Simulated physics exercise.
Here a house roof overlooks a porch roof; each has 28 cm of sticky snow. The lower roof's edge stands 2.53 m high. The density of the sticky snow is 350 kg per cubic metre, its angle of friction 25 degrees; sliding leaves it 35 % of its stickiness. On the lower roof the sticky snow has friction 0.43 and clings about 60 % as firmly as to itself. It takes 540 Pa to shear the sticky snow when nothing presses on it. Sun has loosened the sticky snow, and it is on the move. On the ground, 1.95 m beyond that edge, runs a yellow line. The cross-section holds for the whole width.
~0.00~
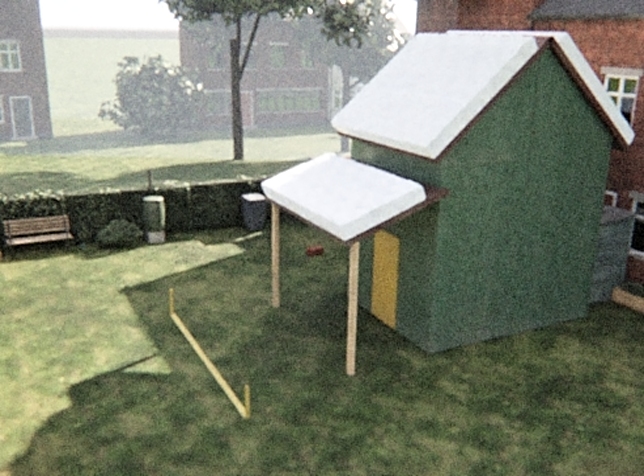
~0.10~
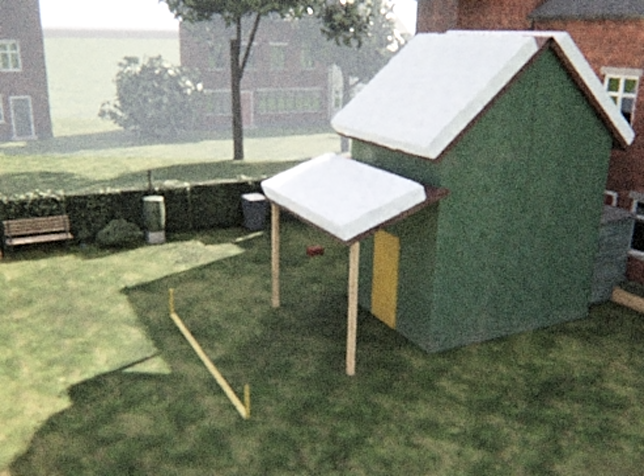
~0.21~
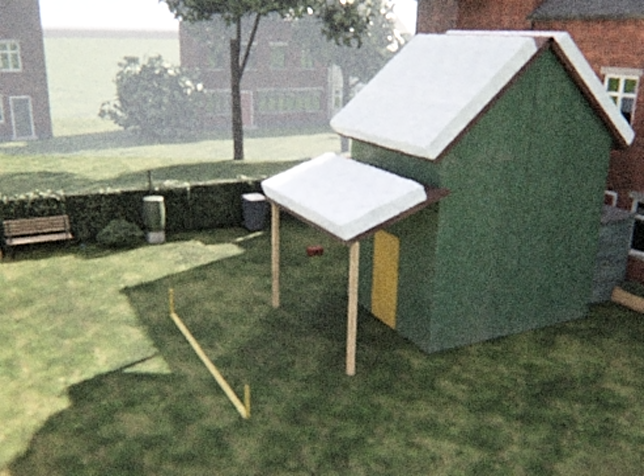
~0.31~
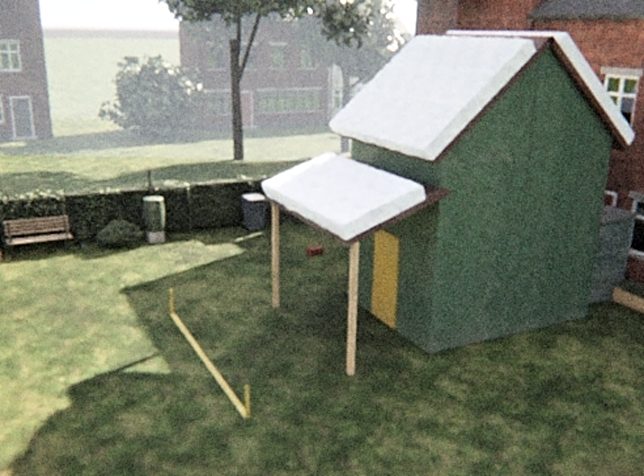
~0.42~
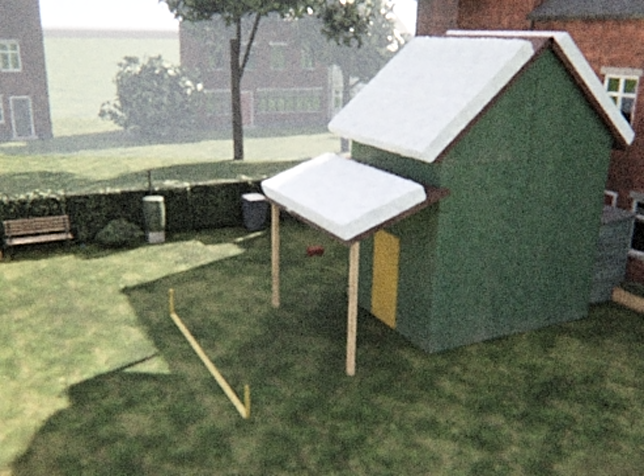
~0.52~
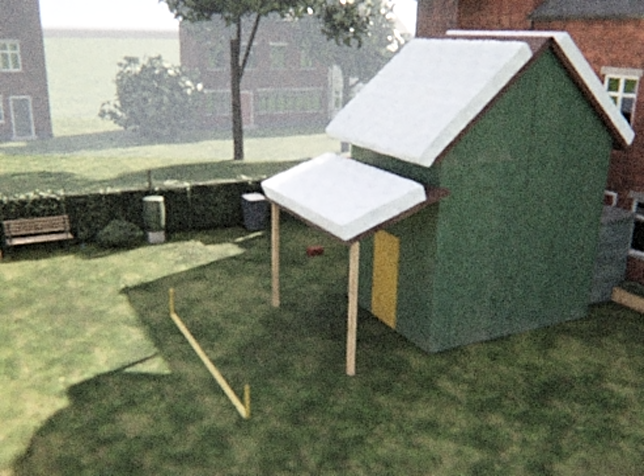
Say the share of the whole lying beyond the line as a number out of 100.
Close to 1 per cent.
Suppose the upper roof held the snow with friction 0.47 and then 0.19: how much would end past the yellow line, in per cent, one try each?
In that order: 8 %, 25 %.
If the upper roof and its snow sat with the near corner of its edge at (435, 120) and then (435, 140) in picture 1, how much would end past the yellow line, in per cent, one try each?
In that order: 20 %, 14 %.
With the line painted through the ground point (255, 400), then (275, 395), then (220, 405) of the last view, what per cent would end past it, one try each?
In turn about 3 %, 8 %, 0 %.
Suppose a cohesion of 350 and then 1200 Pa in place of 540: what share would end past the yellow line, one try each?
In that order: 12 %, 0 %.
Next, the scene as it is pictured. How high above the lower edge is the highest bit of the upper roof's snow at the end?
About 1.1 m.
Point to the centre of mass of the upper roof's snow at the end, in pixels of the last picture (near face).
Around (353, 271).
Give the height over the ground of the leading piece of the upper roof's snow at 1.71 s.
Some 3.0 m.
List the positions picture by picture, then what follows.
Leading edge of the sticky snow at (434, 143), in the first picture.
Leading edge of the sticky snow at (434, 144), its middle shifted 7 mm, in the second picture.
Leading edge of the sticky snow at (433, 145), its middle shifted 2.7 cm, in the third picture.
Leading edge of the sticky snow at (432, 146), its middle shifted 6.0 cm, 2 % of it past the upper edge, in one piece, in the fourth picture.
Leading edge of the sticky snow at (429, 152), its middle shifted 11 cm, 4 % of it past the upper edge, in one piece, in the fifth picture.
Leading edge of the sticky snow at (427, 147), its middle shifted 17 cm, 6 % of it past the upper edge, in one piece, in the sixth picture.
After 1.07 s, none is below the lower edge and 0 % is past the line.
After 1.71 s, none is below the lower edge and 0 % is past the line.
After 2.36 s, none is below the lower edge and 0 % is past the line.
After 3.00 s, 22 % is below the lower edge and 0 % is past the line.
After 4.90 s, at the end, 38 % is below the lower edge and 1 % is past the line.
